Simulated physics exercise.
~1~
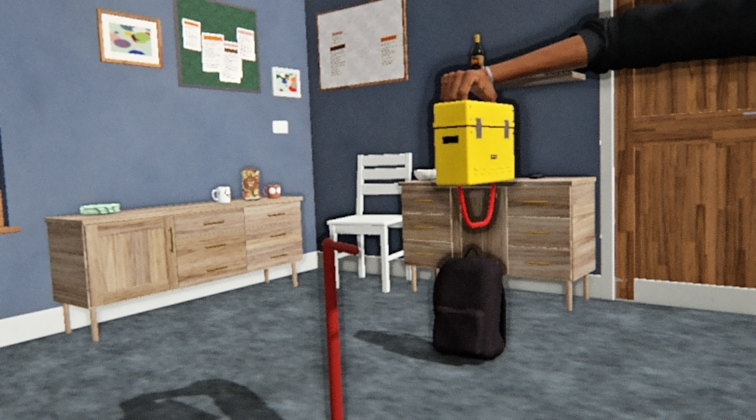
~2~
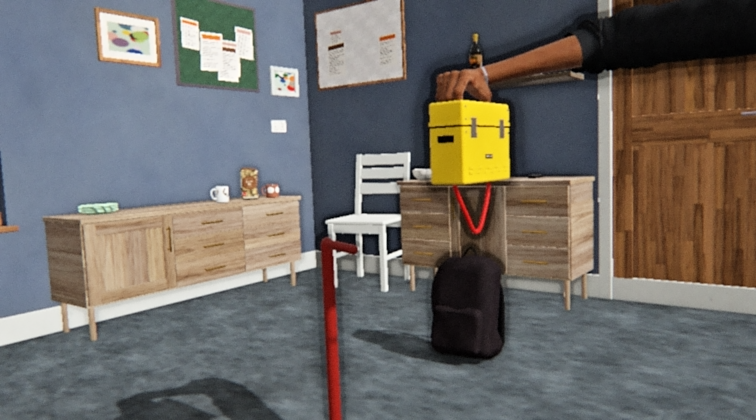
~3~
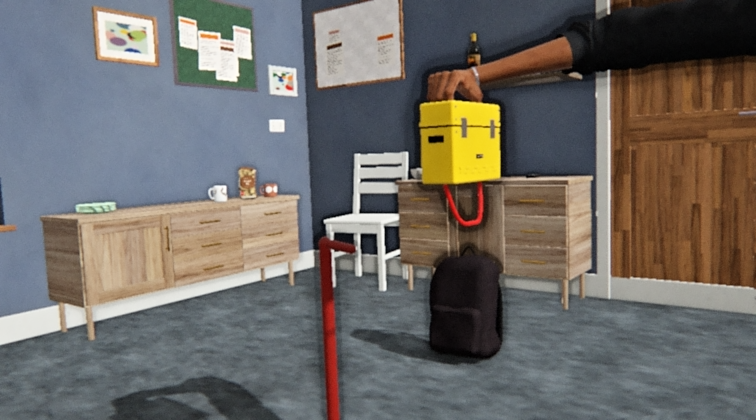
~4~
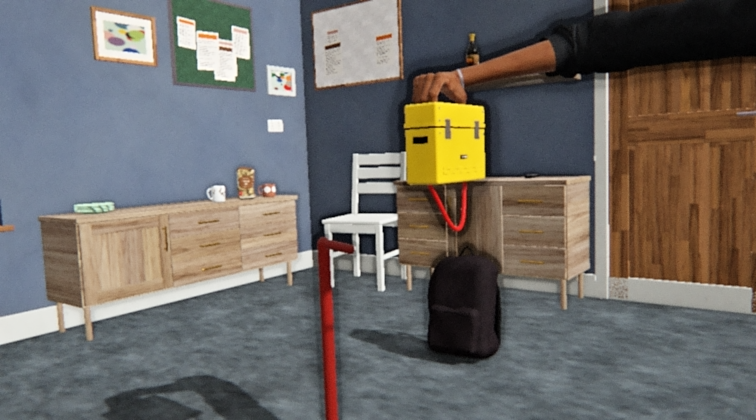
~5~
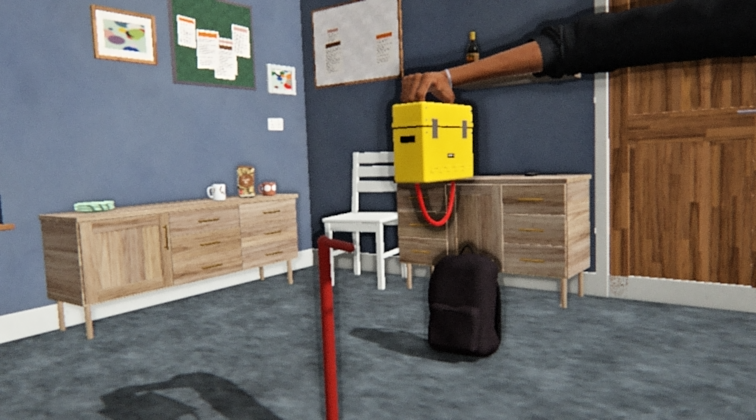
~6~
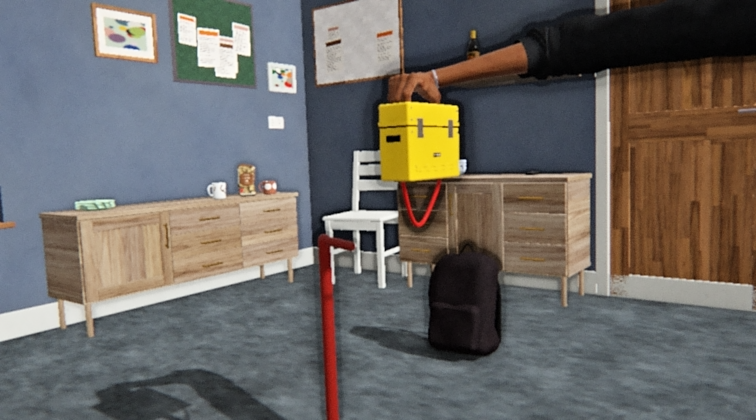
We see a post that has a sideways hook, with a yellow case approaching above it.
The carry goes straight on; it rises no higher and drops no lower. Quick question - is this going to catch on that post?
Unhindered.
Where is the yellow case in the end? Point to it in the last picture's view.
Resting spot: Roughly (232, 152).
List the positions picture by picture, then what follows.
The first frame shows yellow case (476, 144); hook tip (355, 251).
The second frame shows yellow case (472, 143); bottom of the loop (478, 231).
The third frame shows yellow case (462, 143).
The fourth frame shows yellow case (447, 144); bottom of the loop (459, 229).
The fifth frame shows yellow case (435, 143).
The sixth frame shows yellow case (421, 142); bottom of the loop (420, 225); hook tip (351, 247); hook points towards it, loop hangs above the hook.
Then, 0.94 s later than the last view, case over the post near (323, 147).
Then, 1.80 s later than the last view, case past the post near (252, 151).
Finally, case past the post near (232, 152). The yellow case comes away clean.
